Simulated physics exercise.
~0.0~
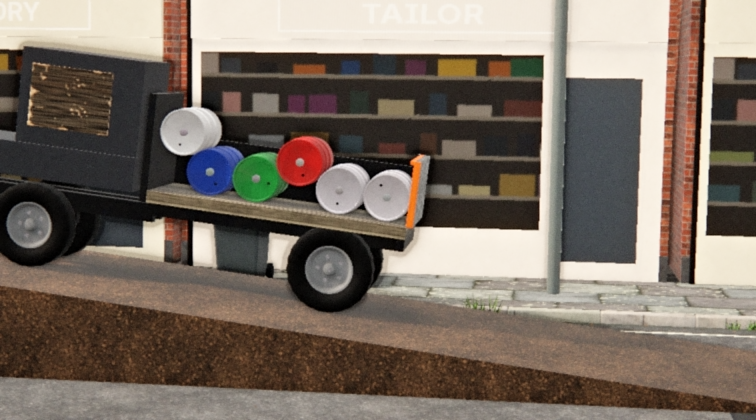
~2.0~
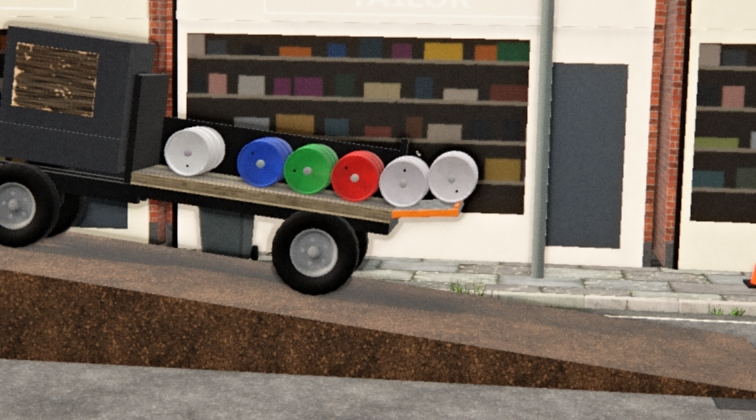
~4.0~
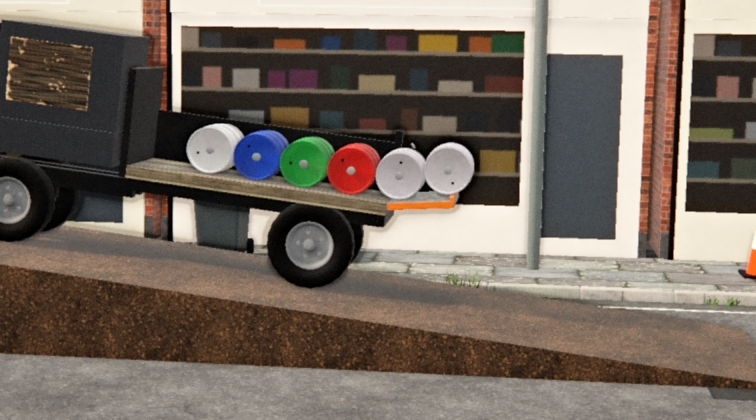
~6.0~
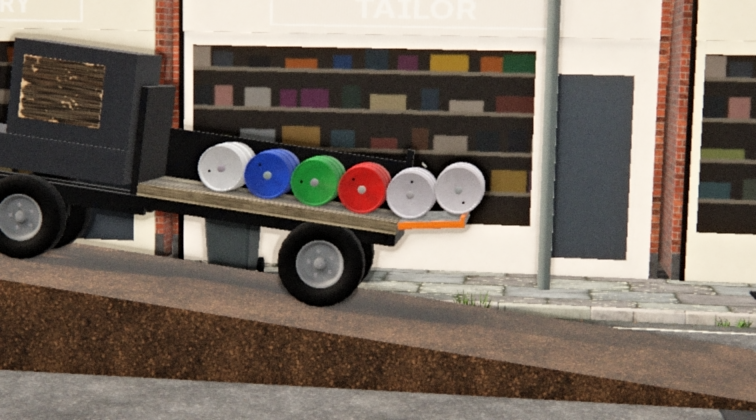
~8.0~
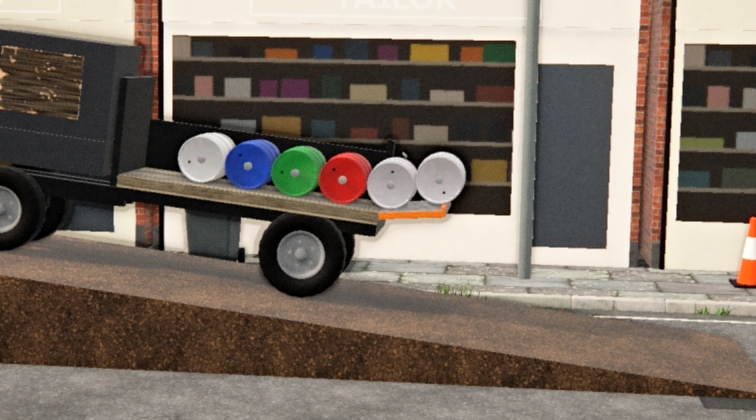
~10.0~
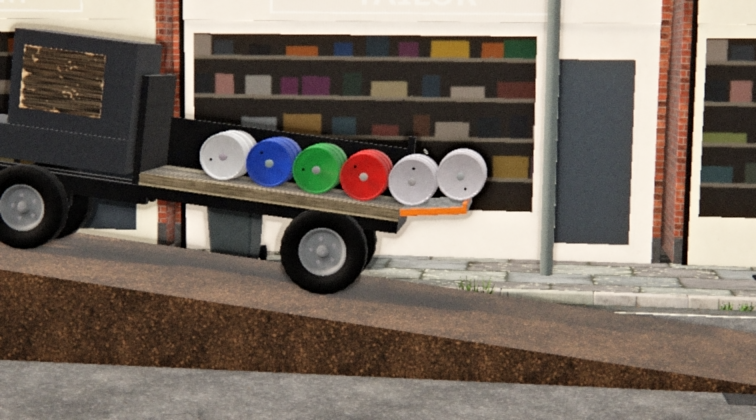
Flatbed truck standing nose-up on a ramp, its tailgate swinging down and coloured and white drums rolling right, then resting in a row.
